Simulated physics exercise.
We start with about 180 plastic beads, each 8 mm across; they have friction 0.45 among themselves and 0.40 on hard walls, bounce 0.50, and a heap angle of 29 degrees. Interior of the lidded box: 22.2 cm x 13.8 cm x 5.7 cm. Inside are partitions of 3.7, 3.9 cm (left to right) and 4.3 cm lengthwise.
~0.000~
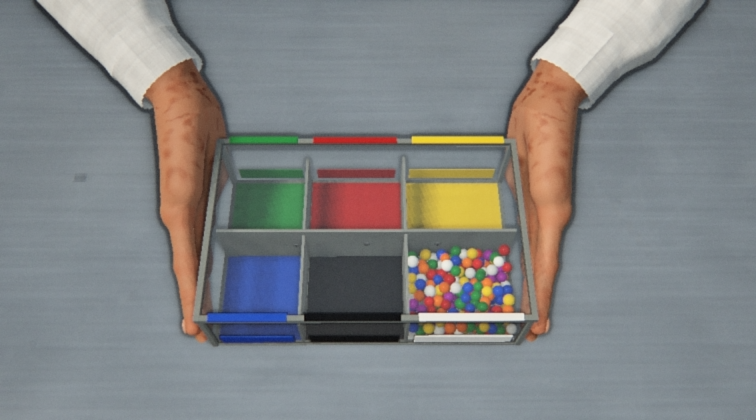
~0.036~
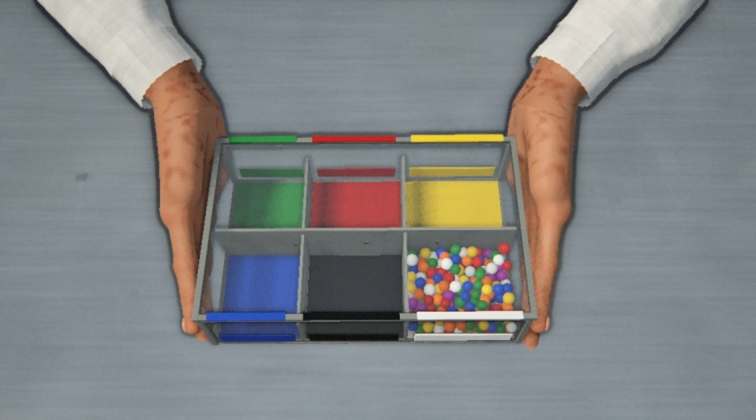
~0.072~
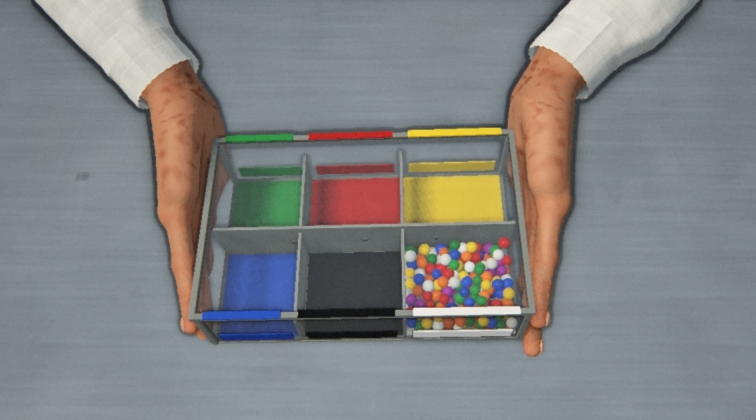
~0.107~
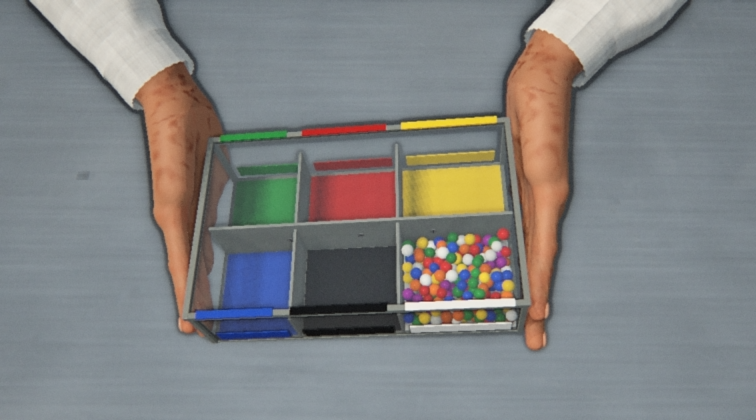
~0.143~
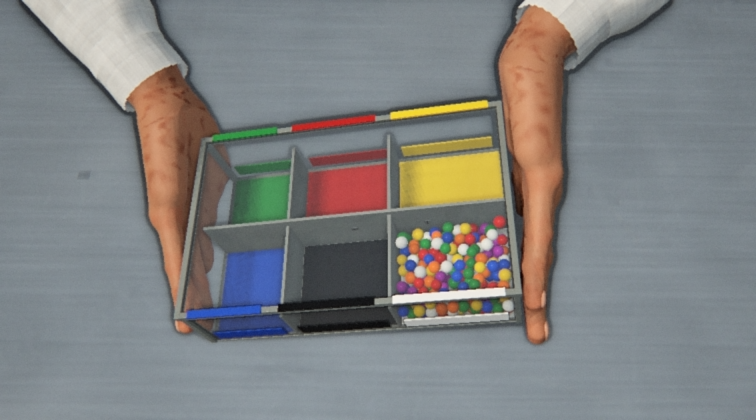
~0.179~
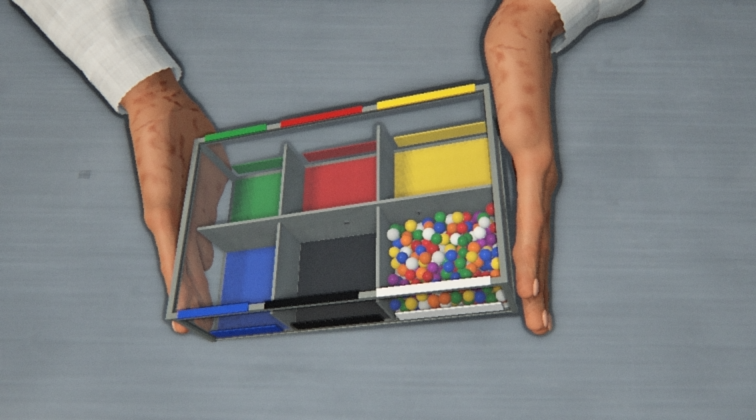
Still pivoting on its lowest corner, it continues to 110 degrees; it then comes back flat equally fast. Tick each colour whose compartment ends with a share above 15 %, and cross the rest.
Red compartment: Cross. Blue compartment: Tick. Green compartment: Cross. Yellow compartment: Cross. White compartment: Tick. Black compartment: Cross.
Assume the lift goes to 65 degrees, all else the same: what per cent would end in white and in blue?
With that change, white ends at 80 percent while blue ends at 0 percent.
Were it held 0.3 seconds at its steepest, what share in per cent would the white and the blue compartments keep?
You'd end up with white at 60 per cent and blue at 30 per cent.
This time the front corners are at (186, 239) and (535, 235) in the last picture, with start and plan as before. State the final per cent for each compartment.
Red 10, blue 0, green 0, yellow 20, white 70, black 0.
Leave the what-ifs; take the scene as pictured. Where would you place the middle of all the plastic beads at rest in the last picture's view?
I'd put it at about (410, 292).
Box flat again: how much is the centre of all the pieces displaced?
The balance point ends up some 7.5 centimetres from where it began.
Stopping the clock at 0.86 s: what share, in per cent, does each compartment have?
Red 0, blue 15, green 0, yellow 0, white 70, black 10.
Then, at 0.86 s, tilt 110 degrees; blue 15 %, white 70 %, black 10 %.
After 1.31 s, tilt 48 degrees; blue 30 %, white 60 %, black 10 %.
Then, at 1.83 s, tilt 0 degrees; blue 30 %, white 55 %, black 10 %.
At rest (2.3 s), red 0 %, blue 30 %, green 0 %, yellow 0 %, white 55 %, black 10 %.
